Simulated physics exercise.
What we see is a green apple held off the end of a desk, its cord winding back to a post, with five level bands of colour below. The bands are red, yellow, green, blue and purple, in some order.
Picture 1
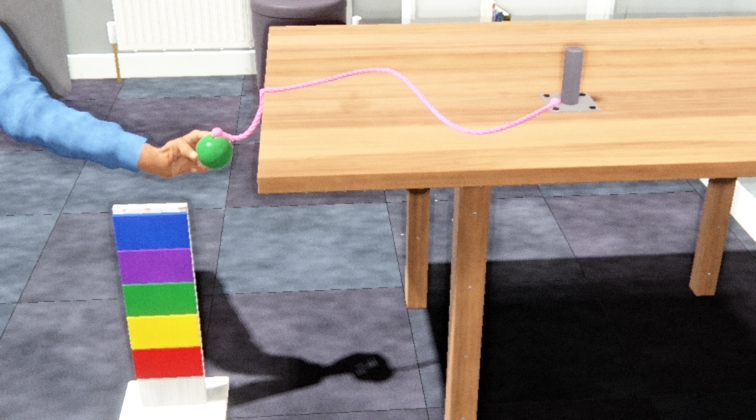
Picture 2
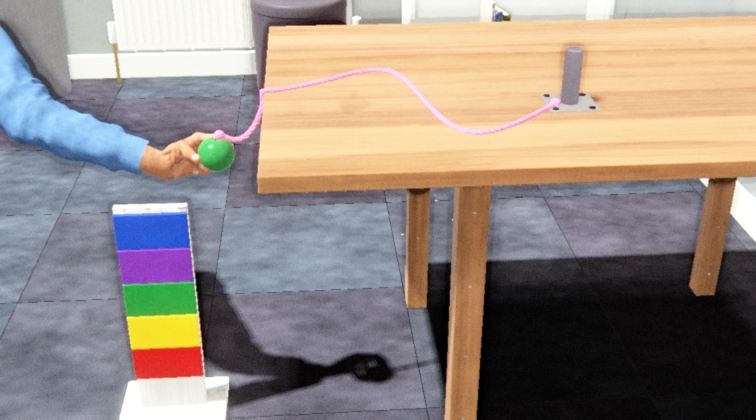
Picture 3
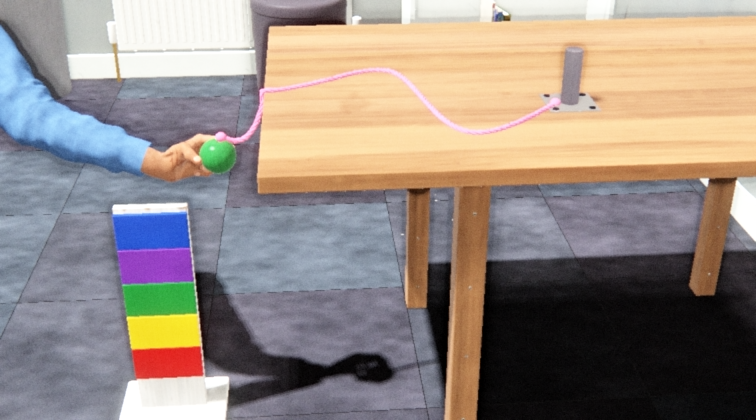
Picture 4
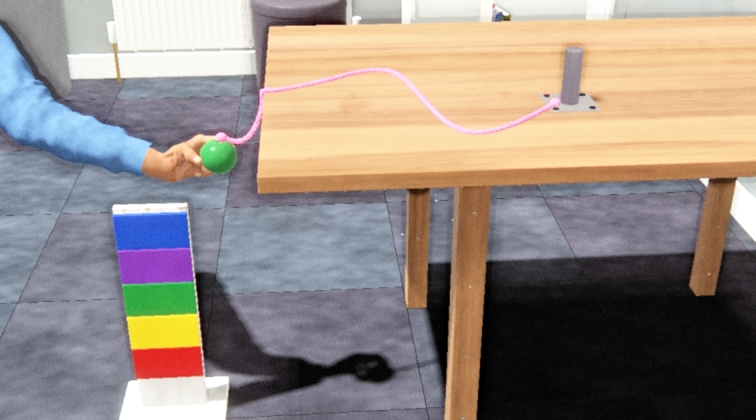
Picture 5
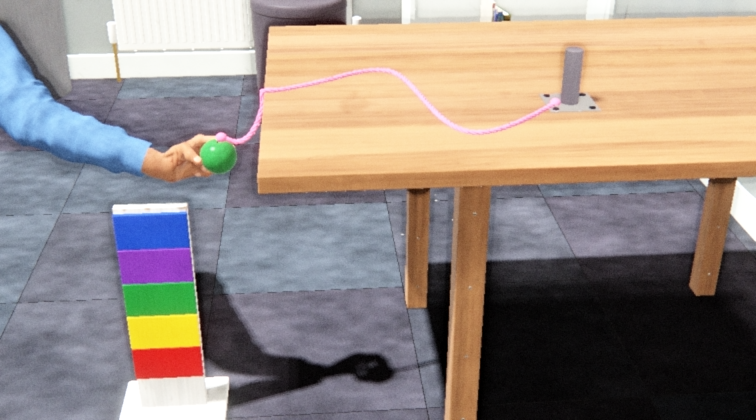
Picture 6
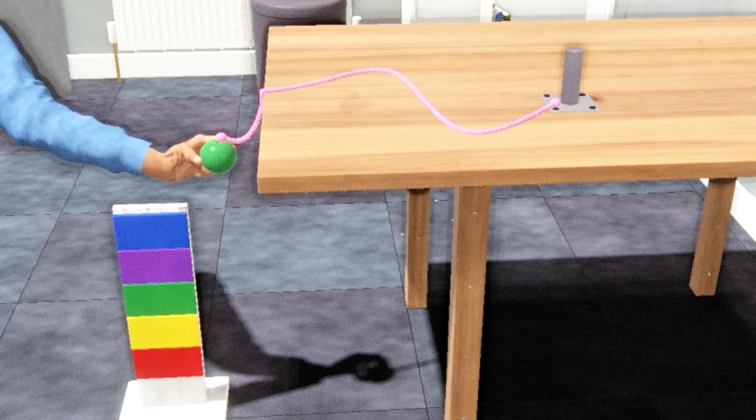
The clip opens on a hand in a blue sleeve holding a green ball-like object off the left edge of a wooden desk, its pink cord winding back to a post, above a stand of coloured bands. The hand and object shift very slightly down and right, then stay still, while the cord barely changes.
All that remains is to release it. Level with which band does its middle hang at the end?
Its centre hangs level with the yellow band.
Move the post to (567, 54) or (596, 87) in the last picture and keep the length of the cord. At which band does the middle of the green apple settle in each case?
One after the other, green; green.
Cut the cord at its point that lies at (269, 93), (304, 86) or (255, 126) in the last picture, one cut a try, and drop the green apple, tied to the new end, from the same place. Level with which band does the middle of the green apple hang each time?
One after the other, purple; blue; green.
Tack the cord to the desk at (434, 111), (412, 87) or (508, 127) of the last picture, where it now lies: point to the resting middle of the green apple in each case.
Near (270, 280), (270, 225) and (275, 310).
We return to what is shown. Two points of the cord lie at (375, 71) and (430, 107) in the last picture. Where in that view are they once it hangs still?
About (265, 149), and the other about (355, 105).
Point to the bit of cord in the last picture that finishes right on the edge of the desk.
At (402, 78), roughly.
Soon after, apple near (258, 308); level with green.
Then, apple near (285, 345); level with yellow.
At rest, apple near (279, 343); level with yellow. Its middle rests at the yellow band.
